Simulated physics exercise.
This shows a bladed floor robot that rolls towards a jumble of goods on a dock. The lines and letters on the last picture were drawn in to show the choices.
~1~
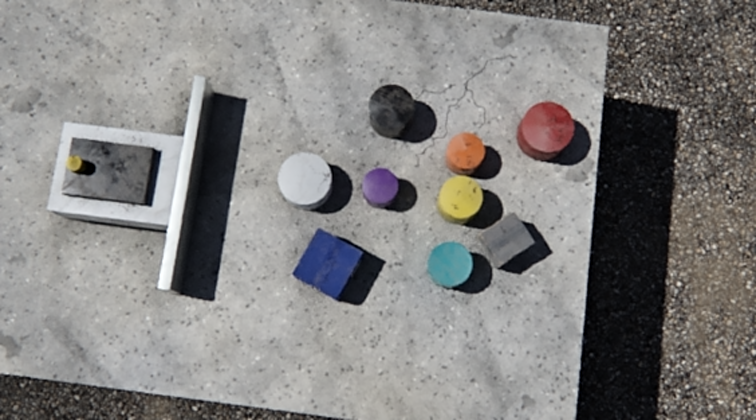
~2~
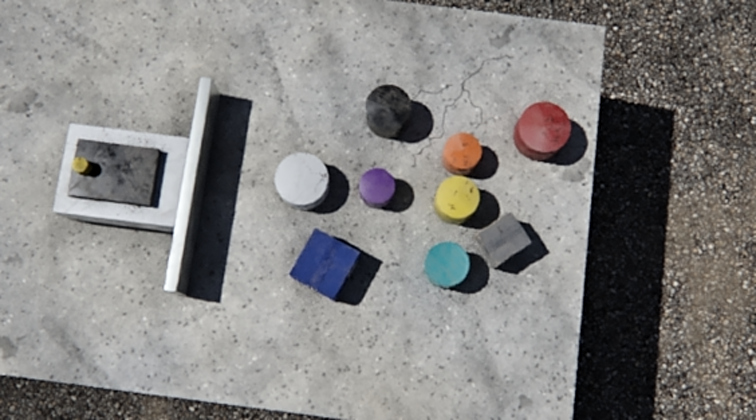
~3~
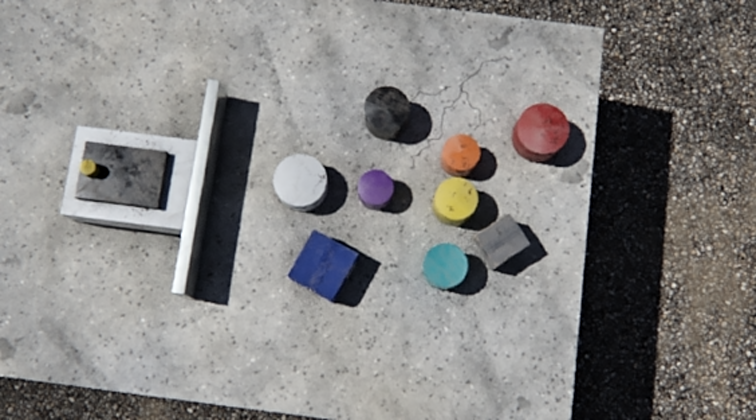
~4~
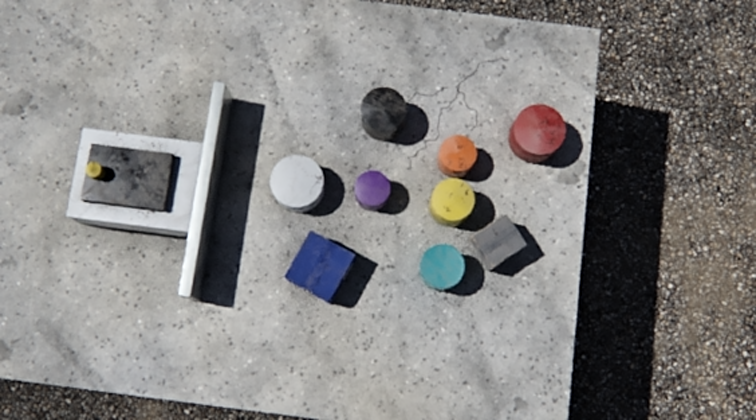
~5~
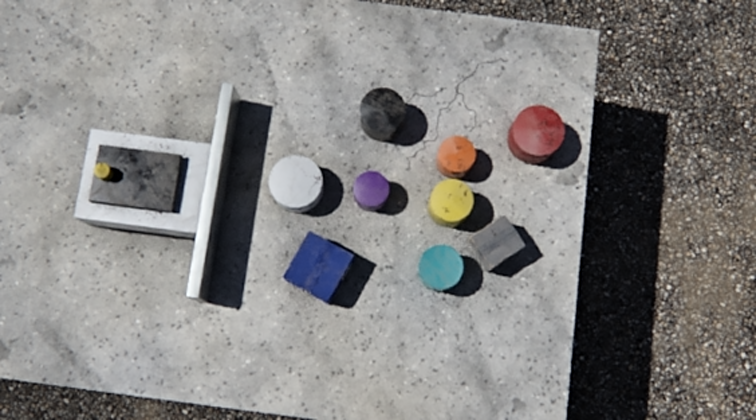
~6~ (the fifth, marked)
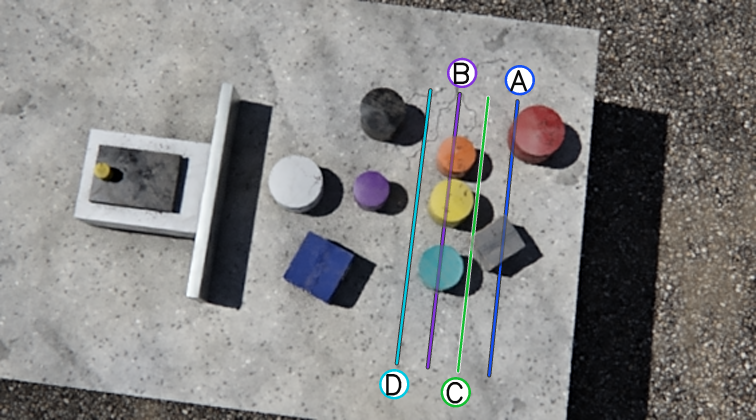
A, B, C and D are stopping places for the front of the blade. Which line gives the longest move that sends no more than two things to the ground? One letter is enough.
No farther than A.
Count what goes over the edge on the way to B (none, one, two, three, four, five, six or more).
By then, none.
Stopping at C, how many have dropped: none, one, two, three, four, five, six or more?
In all, none.
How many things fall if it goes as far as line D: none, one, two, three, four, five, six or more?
The count is none.
On the marked copy, A at (504, 234); B at (444, 227); C at (474, 230); D at (414, 223).
Taking A. A third of the way, robot (248, 193); blue parcel (343, 261); purple canister (396, 194).
Two thirds of the way, robot (353, 206); yellow canister (522, 191); grey box (507, 241).
When it is over, robot (437, 217); yellow canister (587, 190); turquoise pail (574, 298); none fallen.
As for the rest, B is within the limit but short; C is within the limit but short; D is within the limit but short.
